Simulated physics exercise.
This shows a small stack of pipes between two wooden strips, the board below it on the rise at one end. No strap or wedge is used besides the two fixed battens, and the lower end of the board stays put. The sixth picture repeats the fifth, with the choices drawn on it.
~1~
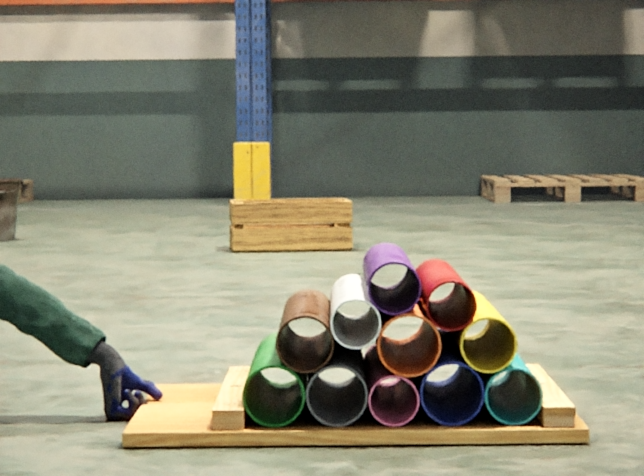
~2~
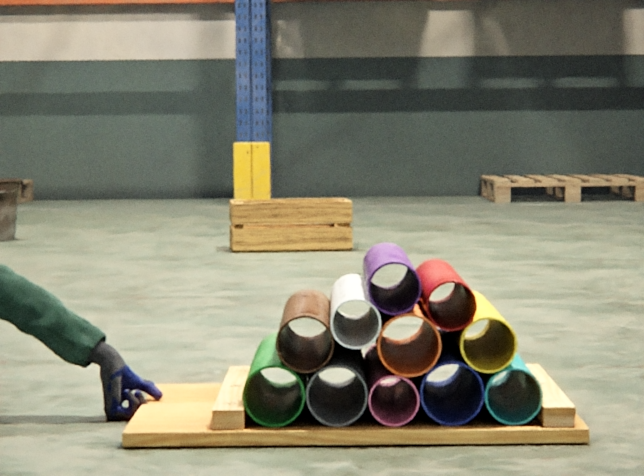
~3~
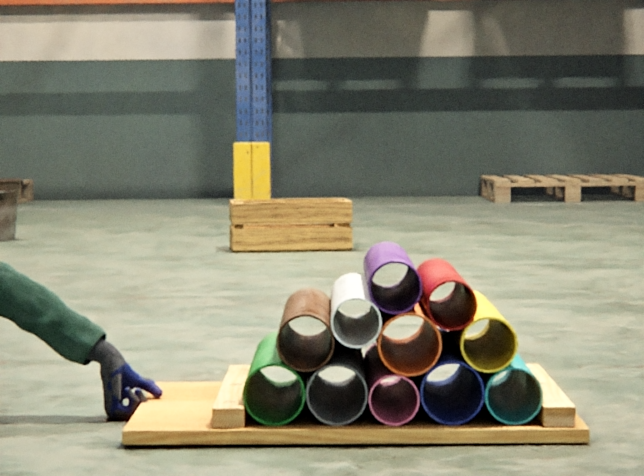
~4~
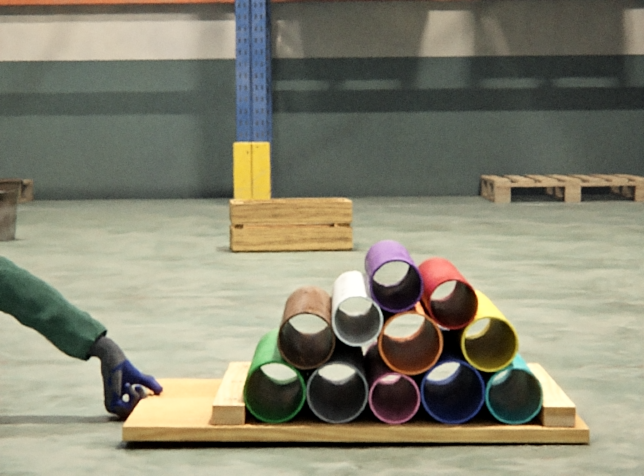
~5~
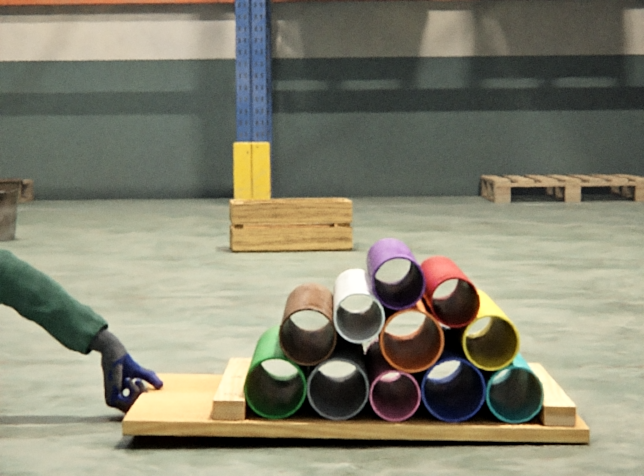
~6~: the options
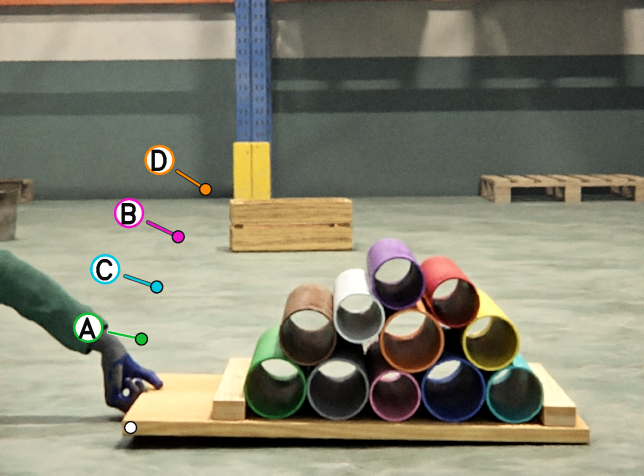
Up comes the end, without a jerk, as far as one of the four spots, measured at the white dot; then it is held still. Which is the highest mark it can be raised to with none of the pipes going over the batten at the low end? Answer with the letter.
Stop at A.
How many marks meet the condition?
One of them.
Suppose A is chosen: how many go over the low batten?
At A the number is none.
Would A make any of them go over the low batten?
At A: No.
On the marked copy, A at (141, 339); B at (178, 237); C at (157, 287); D at (205, 189); the white dot at (131, 427).
Taking A. A third of the way, board at 11°.
Two thirds of the way, board at 13°.
When it is over, board at 13°, none over the low batten.
As for the rest, B three over the low batten (yellow, red, purple); C three over the low batten (yellow, red, purple); D six over the low batten.
